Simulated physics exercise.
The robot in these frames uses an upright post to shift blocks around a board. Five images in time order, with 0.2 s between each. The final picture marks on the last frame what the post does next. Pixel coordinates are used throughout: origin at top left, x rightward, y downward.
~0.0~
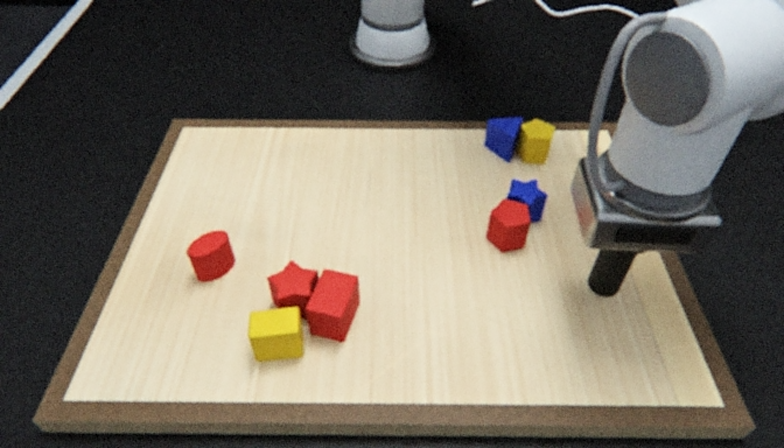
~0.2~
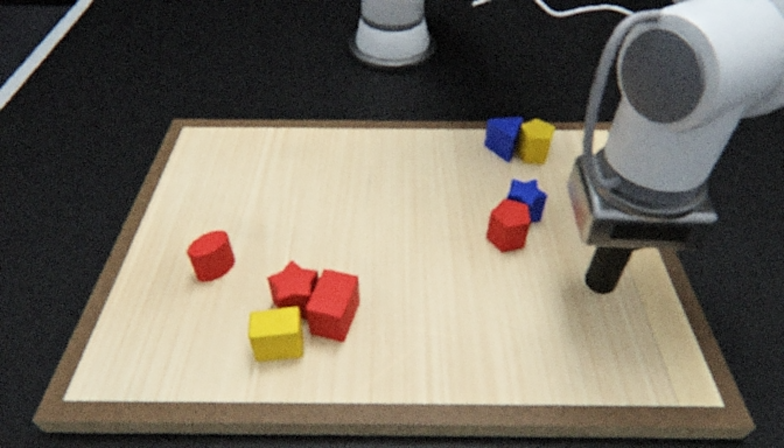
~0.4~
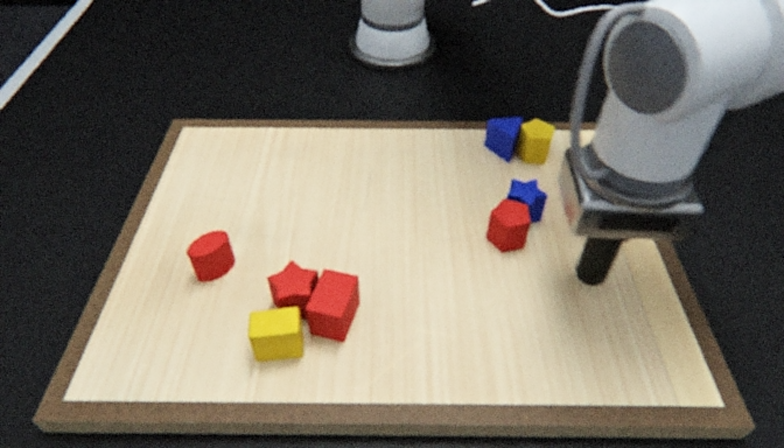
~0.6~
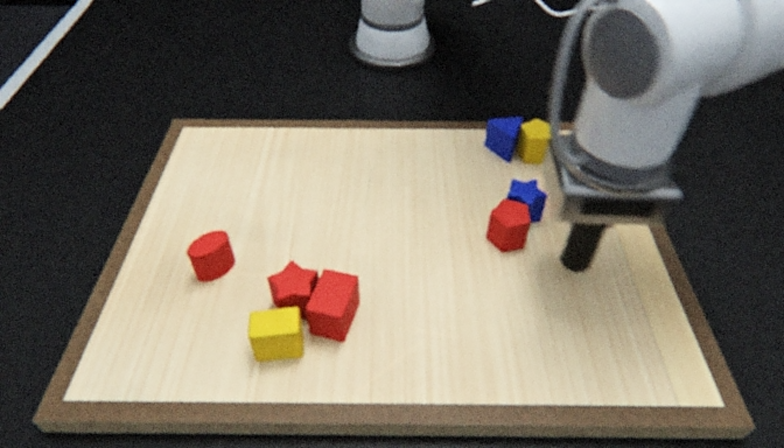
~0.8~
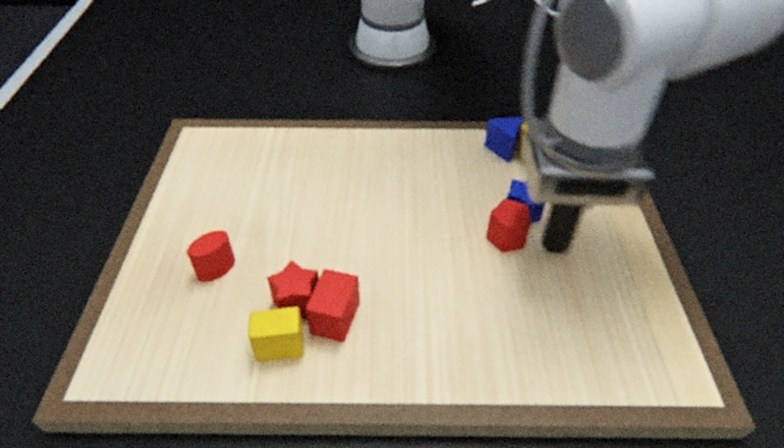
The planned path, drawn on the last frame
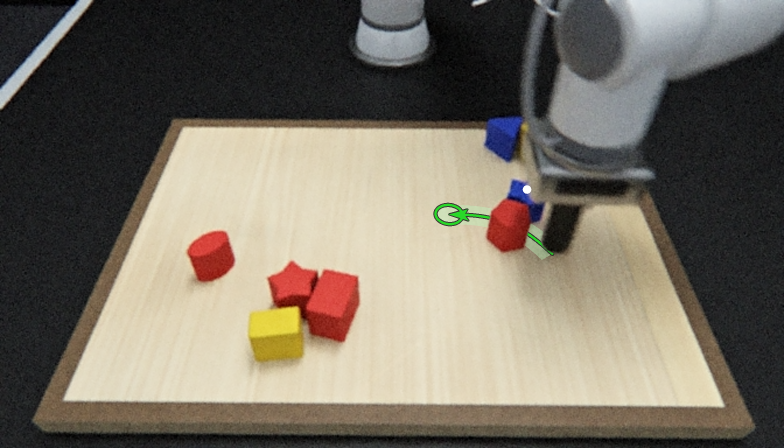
The video shows a robot arm with a dark upright post over a wooden board of red, yellow and blue blocks; the post moves left and away from the viewer, nearing a red five-sided block, while the blocks stay still.
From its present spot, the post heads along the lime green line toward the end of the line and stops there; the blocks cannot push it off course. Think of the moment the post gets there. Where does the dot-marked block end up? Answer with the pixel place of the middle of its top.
Pixel (514, 177).
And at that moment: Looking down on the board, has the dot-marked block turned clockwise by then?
Yes
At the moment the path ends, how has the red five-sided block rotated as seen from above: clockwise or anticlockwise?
The red five-sided block rotates counterclockwise.
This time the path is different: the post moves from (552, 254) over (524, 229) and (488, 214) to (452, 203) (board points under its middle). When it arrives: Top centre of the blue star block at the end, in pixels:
The middle of its upper face should be somewhere near (508, 173).
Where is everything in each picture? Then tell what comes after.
In the first picture, post tip at (603, 286); block tops, red five-sided block at (512, 212); blue star block at (527, 190).
In the second picture, post at (599, 283); blocks unchanged.
In the third picture, post at (590, 275); blocks unchanged.
In the fourth picture, post at (575, 262); blocks unchanged.
In the fifth picture, post at (555, 245); red five-sided block at (512, 212); blue star block at (527, 190).
Path on the board, from (552, 254) via (522, 231) and (487, 217), ending at (449, 214); the dot is on the blue star block.
The first path, step by step. One third of the way, post at (524, 221); red five-sided block at (497, 208), turned 25° anticlockwise; blue star block at (522, 184), turned 30° clockwise.
Two thirds of the way, post at (487, 208); red five-sided block at (475, 209), turned 65° anticlockwise; blue star block at (514, 177), turned 70° clockwise.
At the end, post at (450, 205); red five-sided block at (470, 211), turned 85° anticlockwise; blue star block at (514, 177), turned 70° clockwise.
